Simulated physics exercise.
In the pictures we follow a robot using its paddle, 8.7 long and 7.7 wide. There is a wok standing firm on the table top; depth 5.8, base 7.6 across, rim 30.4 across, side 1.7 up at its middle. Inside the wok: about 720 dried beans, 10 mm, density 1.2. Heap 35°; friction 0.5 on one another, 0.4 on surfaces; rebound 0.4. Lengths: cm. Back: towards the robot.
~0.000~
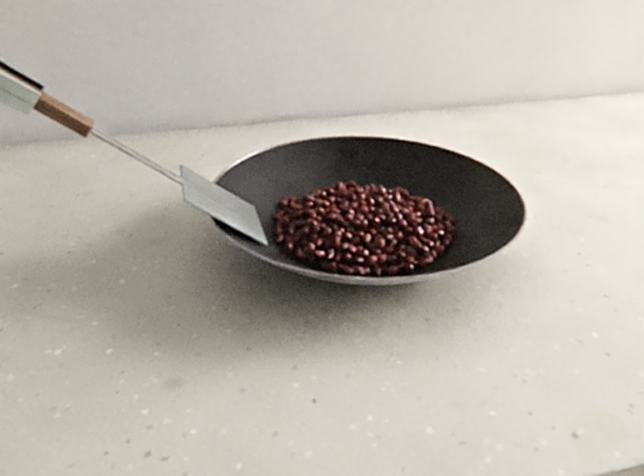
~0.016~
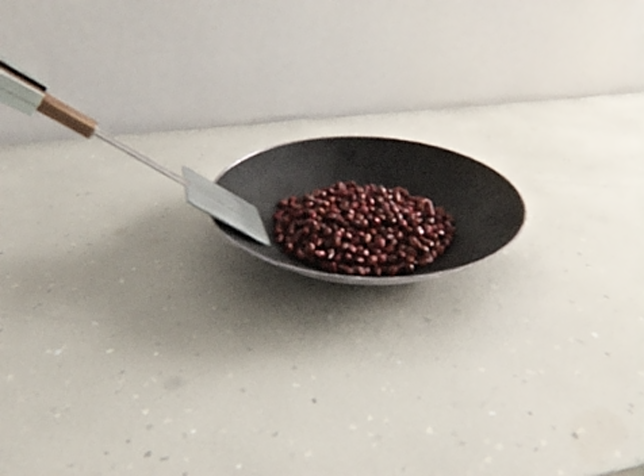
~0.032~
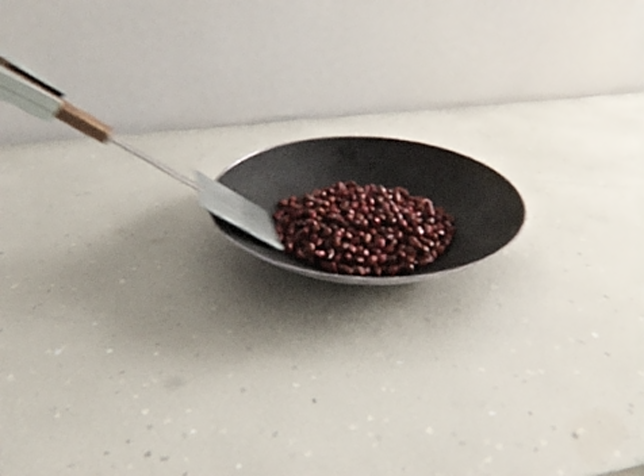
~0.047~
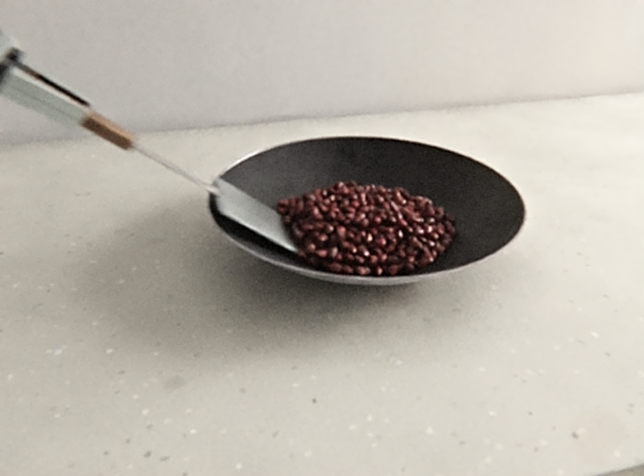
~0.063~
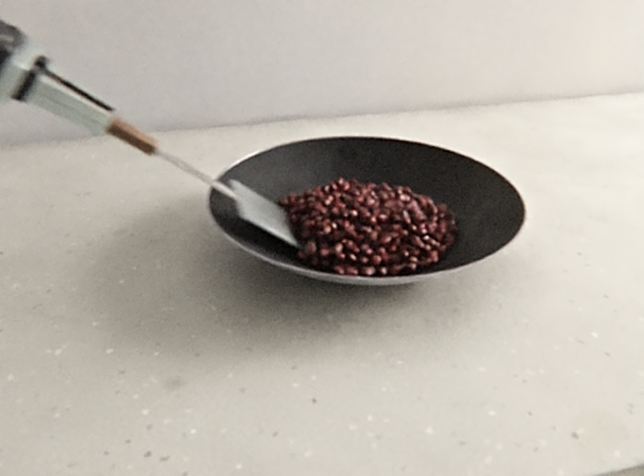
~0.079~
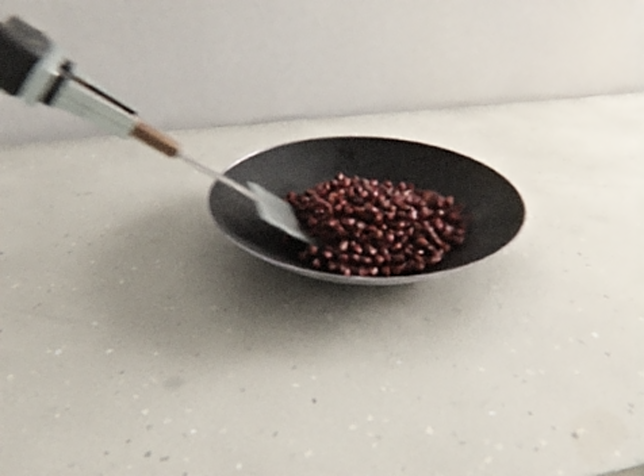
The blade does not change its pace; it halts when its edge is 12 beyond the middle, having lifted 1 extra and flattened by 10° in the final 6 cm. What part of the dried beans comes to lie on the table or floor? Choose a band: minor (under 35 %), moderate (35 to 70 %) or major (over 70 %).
Moderate.
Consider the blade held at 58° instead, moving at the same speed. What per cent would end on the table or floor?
In that case around 45 per cent.
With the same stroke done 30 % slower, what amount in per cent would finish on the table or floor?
About 45 in a hundred.
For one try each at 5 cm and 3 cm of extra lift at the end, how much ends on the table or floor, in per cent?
You'd get some 40 per cent with the first setting and some 45 per cent with the second.
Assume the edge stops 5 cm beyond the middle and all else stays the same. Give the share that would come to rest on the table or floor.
That would give close to 5 per cent.
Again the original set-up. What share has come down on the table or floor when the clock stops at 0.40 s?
Close to 35 per cent of the load.
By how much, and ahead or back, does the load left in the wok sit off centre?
Ahead of centre, roughly 3.0 centimetres.
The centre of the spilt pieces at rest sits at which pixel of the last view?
My best guess is near (629, 205).
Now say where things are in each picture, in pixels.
Paddle top edge at (182, 181), sloping 39°; upper third of the load around (363, 215), from x 275 to 450, top at y 185; 721 in the wok, in the first picture.
Paddle top edge at (184, 182), sloping 39°; upper third of the load around (363, 215), from x 275 to 450, top at y 185, in the second picture.
Paddle top edge at (198, 187), sloping 39°; upper third of the load around (363, 215), from x 275 to 450, top at y 185, in the third picture.
Paddle top edge at (218, 193), sloping 39°; upper third of the load around (361, 216), from x 280 to 450, top at y 185, in the fourth picture.
Paddle top edge at (237, 197), sloping 39°; upper third of the load around (364, 212), from x 280 to 455, top at y 180, in the fifth picture.
Paddle top edge at (256, 199), sloping 39°; upper third of the load around (371, 208), from x 280 to 470, top at y 175; 721 in the wok, in the sixth picture.
By 0.13 s, sloping 39°, highest piece 8 above the table; 720 in the wok, 1 on the blade or in flight.
By 0.18 s, sloping 37°, highest piece 8 above the table; 716 in the wok, 5 on the blade or in flight.
By 0.40 s, sloping 29°, highest piece 8 above the table; 376 in the wok, 251 on the table or floor, 94 on the blade or in flight.
By 1.45 s, sloping 29°, highest piece 7 above the table; 376 in the wok, 345 on the table or floor.
Final count, 376 in the wok, 345 on the table or floor. That is 48 % on the table or floor.
